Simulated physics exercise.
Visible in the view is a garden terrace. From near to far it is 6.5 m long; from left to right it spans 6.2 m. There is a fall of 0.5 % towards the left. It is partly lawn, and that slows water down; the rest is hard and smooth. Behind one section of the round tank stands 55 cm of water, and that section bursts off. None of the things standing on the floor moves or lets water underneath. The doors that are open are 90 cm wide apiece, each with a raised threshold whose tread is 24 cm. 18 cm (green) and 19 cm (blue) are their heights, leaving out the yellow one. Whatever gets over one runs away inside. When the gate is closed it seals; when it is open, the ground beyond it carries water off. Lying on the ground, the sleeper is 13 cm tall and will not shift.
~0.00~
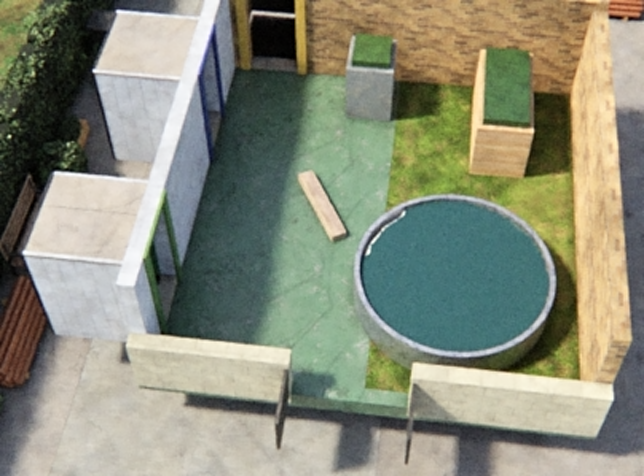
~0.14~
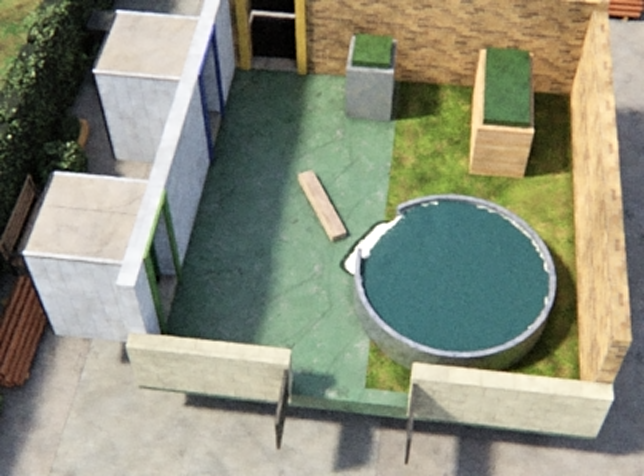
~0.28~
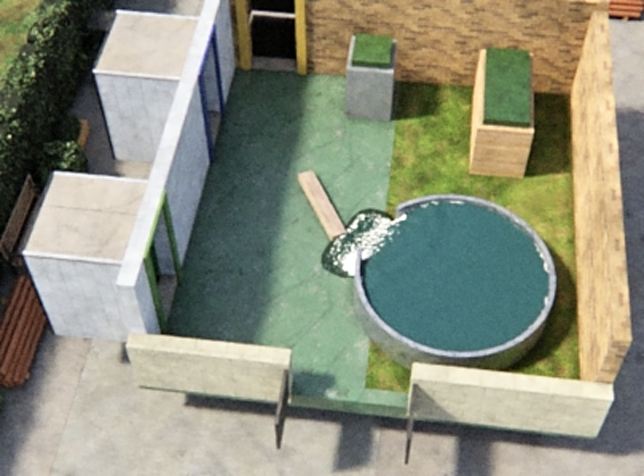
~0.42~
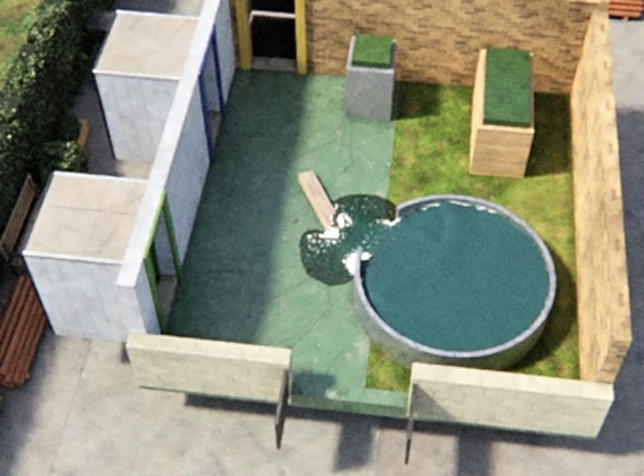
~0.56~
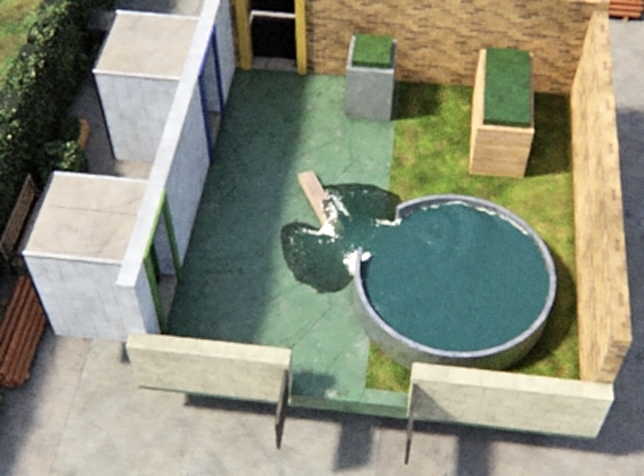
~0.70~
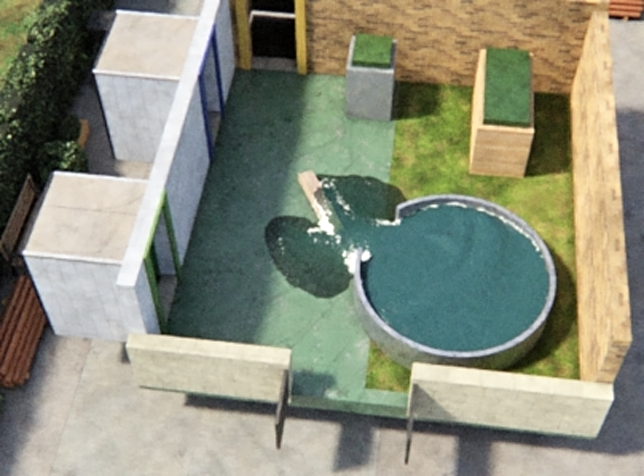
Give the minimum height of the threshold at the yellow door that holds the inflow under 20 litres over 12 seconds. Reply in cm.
17 cm.
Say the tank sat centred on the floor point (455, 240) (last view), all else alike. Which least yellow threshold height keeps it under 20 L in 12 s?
In that case about 26 cm.
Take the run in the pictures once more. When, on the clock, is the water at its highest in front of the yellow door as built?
Approximately 3.6 s.
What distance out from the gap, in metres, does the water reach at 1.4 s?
Near 3.2 m, more or less.
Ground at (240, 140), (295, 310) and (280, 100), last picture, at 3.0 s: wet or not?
Soaked; untouched; soaked.
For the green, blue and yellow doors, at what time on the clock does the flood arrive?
Green: 1.8 s; blue: 2.0 s; yellow: 2.0 s.
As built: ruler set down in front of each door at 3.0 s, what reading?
Green door 12 cm, blue door 12 cm, yellow door 15 cm.
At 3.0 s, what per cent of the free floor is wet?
Roughly 55 percent of the floor is wet.
After 1.4 s water covers 30 % of the floor, deepest (34 cm) near (347, 238); it has not reached the yellow door.
After 3.0 s water covers 55 % of the floor, deepest (31 cm) near (232, 80); 15 cm at the yellow door, 12 litres in over its 9 cm threshold.
After 12.0 s water covers 95 % of the floor, deepest (15 cm) near (168, 366); 10 cm at the yellow door, 185 litres in over its 9 cm threshold.
At the yellow door as built, the water arrived by 2.1 s and peaked near 22 cm at 3.6 s.
With a threshold of 15.5 cm, 33 litres would have come in within the 12 s; with 21 cm, 8 litres. So under 20 litres takes about 17 cm.
